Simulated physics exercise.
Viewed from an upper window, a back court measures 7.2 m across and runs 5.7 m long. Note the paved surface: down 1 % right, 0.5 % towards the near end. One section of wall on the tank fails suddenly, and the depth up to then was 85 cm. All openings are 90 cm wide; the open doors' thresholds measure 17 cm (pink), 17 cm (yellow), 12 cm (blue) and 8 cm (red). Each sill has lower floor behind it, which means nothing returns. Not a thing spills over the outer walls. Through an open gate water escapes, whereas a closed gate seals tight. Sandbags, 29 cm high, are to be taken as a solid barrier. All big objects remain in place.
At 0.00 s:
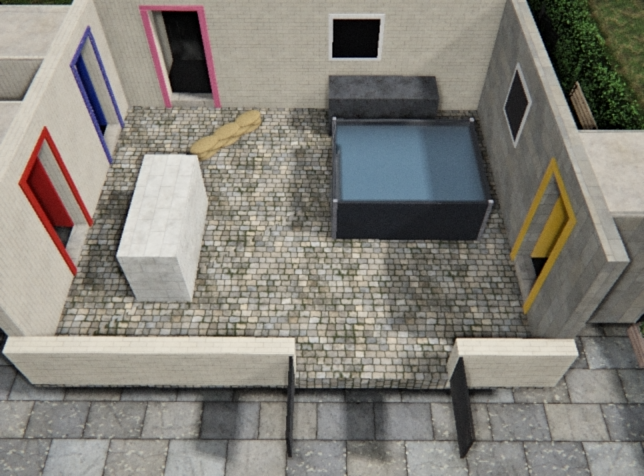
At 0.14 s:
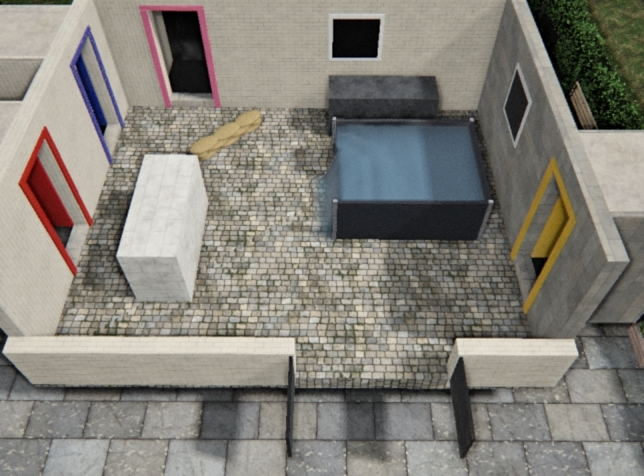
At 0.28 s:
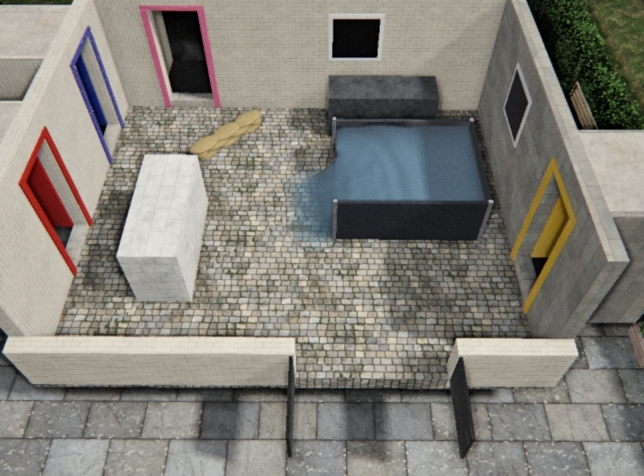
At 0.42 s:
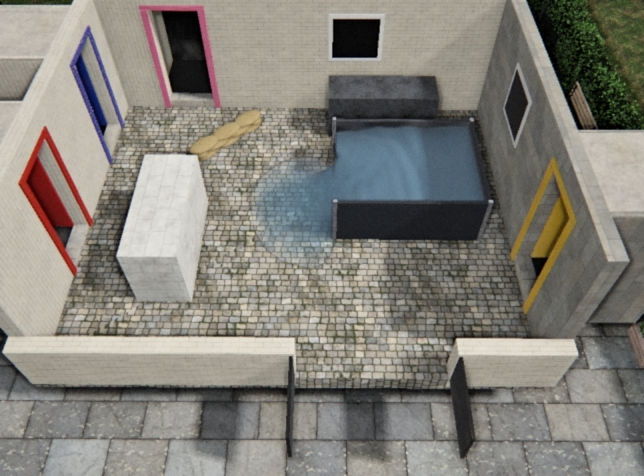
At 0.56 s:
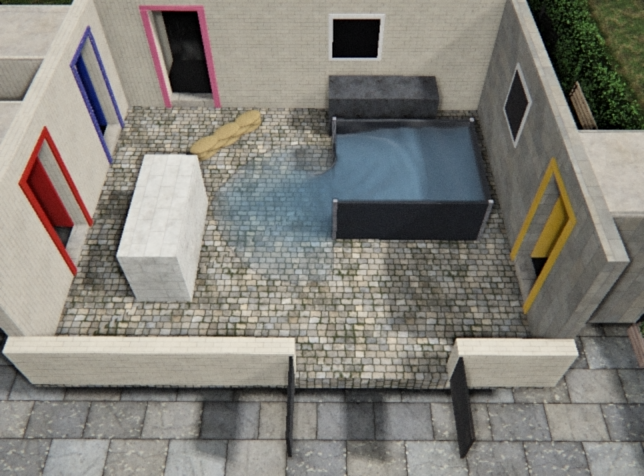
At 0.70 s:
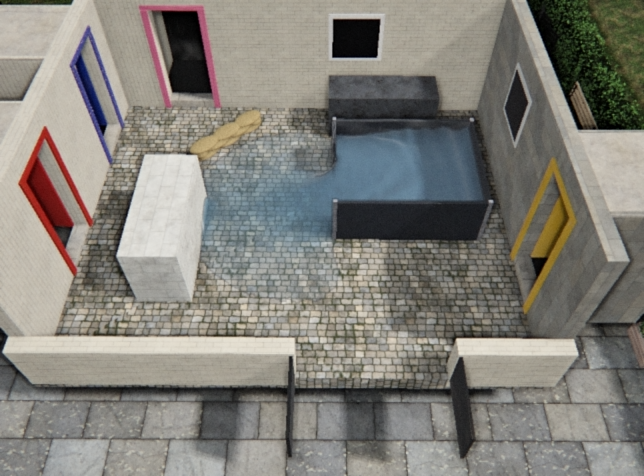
Water in a dark-sided tank at the right of a walled, cobbled court, seen from above by an unmoving camera, begins pouring out through the tank's left side. Red and blue doorways line the left wall, with a pale block nearby, a pink doorway behind, and a yellow one at right. The blue sheet fans leftward across the cobbles, thinning as it spreads, and reaches the pale block.
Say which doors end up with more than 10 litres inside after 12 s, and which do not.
Pink door not more than 10 litres inside, yellow door not more than 10 litres inside, blue door more than 10 litres inside, red door more than 10 litres inside.
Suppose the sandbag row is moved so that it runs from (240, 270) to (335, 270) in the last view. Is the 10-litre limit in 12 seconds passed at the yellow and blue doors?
Yellow within the limit, blue exceeded.
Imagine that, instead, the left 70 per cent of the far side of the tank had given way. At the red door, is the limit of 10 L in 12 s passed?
Note: Red door, short of the mark.
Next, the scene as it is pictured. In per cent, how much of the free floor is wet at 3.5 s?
80 %.
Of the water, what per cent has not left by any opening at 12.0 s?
That would be close to 86 per cent.
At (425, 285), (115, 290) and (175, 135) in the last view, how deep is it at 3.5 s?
Spot by spot: Some 3, 14, then 3 cm.
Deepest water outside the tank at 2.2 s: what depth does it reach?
About 42 cm at most.
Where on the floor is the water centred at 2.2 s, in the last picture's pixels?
It lies at roughly (304, 213) in pixels.
After 1.4 s water covers 35 % of the floor and is deepest (48 cm) near (217, 219); pink door not reached, yellow door not reached, blue door not reached, red door not reached.
After 2.2 s water covers 45 % of the floor and is deepest (42 cm) near (209, 350); pink door not reached, yellow door not reached, blue door 22 cm at the sill, 15 L in, red door 4 cm at the sill, 0 L in.
After 3.5 s water covers 80 % of the floor and is deepest (29 cm) near (222, 350); pink door 9 cm at the sill, 0 L in, yellow door not reached, blue door 19 cm at the sill, 62 L in, red door 13 cm at the sill, 0 L in.
After 7.0 s water covers 95 % of the floor and is deepest (20 cm) near (241, 123); pink door 13 cm at the sill, 0 L in, yellow door 10 cm at the sill, 0 L in, blue door 12 cm at the sill, 83 L in, red door 13 cm at the sill, 82 L in.
After 12.0 s water covers 95 % of the floor and is deepest (16 cm) near (470, 113); pink door 8 cm at the sill, 0 L in, yellow door 12 cm at the sill, 0 L in, blue door 6 cm at the sill, 92 L in, red door 10 cm at the sill, 104 L in.
